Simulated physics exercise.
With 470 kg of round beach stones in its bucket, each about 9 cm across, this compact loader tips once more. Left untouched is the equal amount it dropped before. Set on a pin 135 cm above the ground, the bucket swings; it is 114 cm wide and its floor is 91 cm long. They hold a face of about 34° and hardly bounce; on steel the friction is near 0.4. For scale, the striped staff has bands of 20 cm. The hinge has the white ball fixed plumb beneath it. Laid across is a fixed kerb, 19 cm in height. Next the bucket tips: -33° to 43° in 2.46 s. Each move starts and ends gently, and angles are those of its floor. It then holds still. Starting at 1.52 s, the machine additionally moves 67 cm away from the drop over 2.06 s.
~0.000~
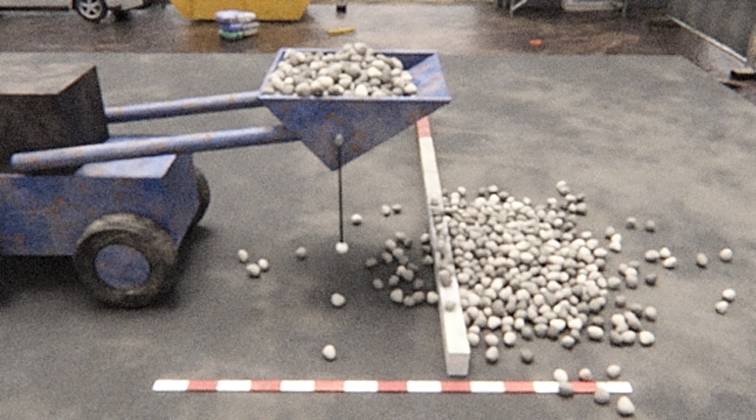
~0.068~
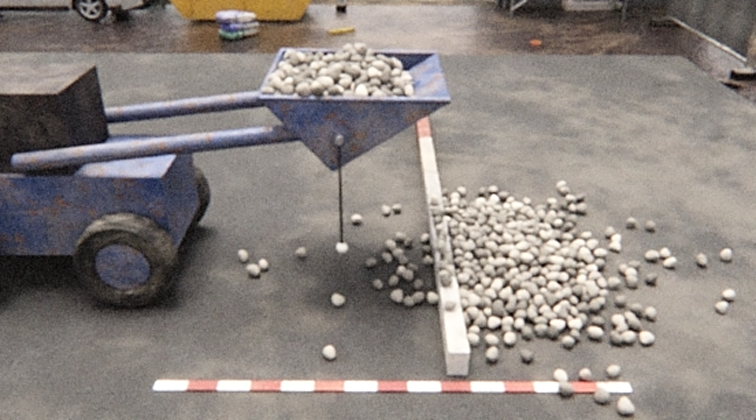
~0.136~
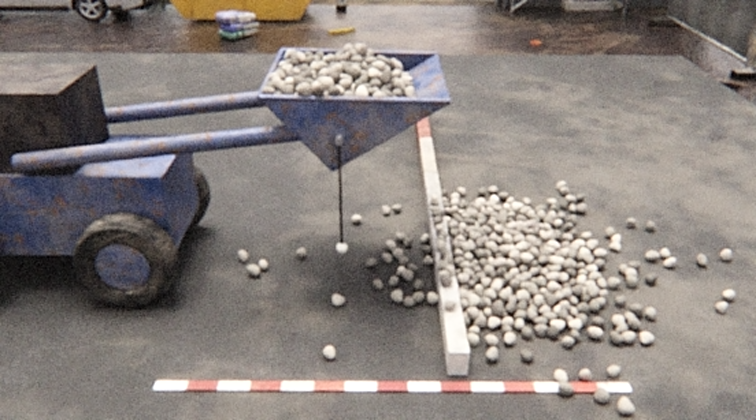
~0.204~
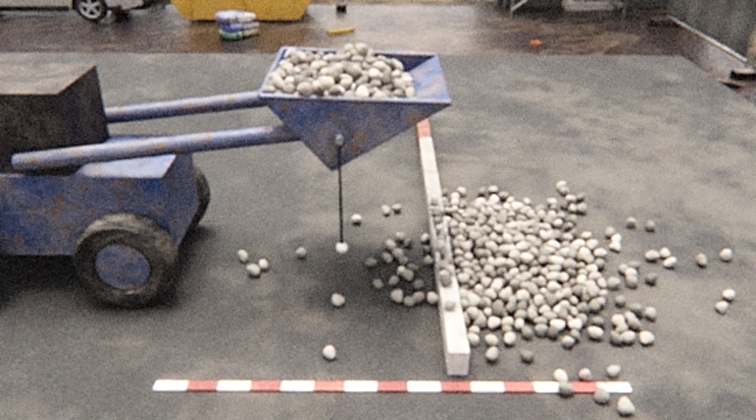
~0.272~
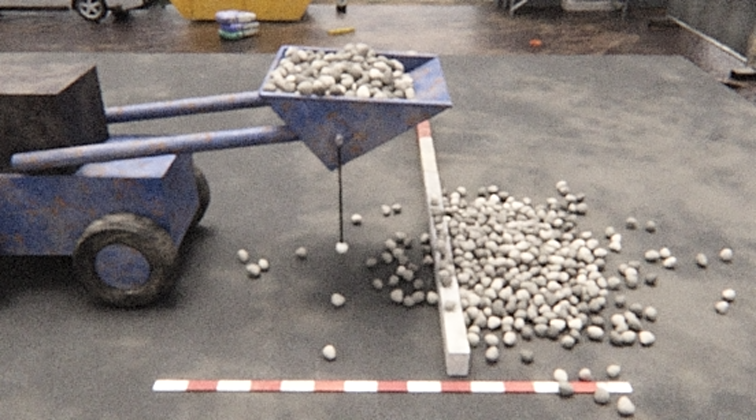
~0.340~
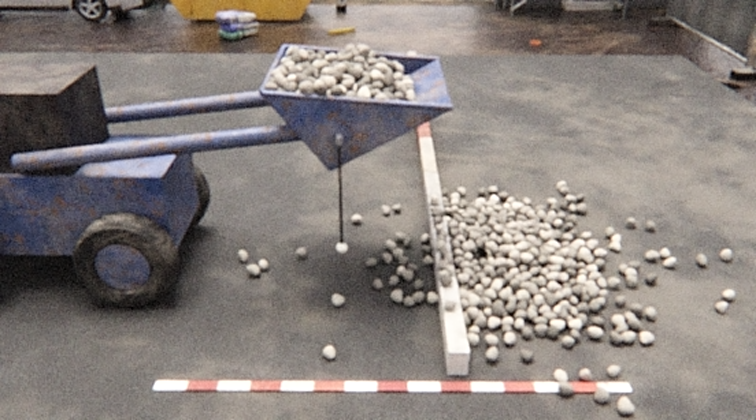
A blue loader holds a raised bucket of stones, which tilts very slightly forward.
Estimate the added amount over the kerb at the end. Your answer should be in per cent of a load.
Roughly 42 per cent of a load.
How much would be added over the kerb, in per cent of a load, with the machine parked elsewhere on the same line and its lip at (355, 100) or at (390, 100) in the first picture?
Case one about 0 %, case two about 5 %.
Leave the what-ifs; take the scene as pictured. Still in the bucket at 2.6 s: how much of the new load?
Roughly 0 per cent of its load.
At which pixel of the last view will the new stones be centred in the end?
They end up centred around (429, 250).
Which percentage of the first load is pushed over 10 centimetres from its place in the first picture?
Roughly 10 percent.
After 1.8 s the floor is at 31°; in per cent of one load, 71 in the bucket, 30 on this side of the kerb, 99 over the kerb; the foremost stones are at (685, 259).
After 2.6 s the floor is at 43°; in per cent of one load, 0 in the bucket, 68 on this side of the kerb, 133 over the kerb; the foremost stones are at (685, 259).
After 4.0 s the floor is at 43°; in per cent of one load, 0 in the bucket, 66 on this side of the kerb, 134 over the kerb; the foremost stones are at (685, 259).
After 6.8 s the floor is at 43°; in per cent of one load, 0 in the bucket, 66 on this side of the kerb, 134 over the kerb; the foremost stones are at (685, 259). Net gain over the kerb, 42.
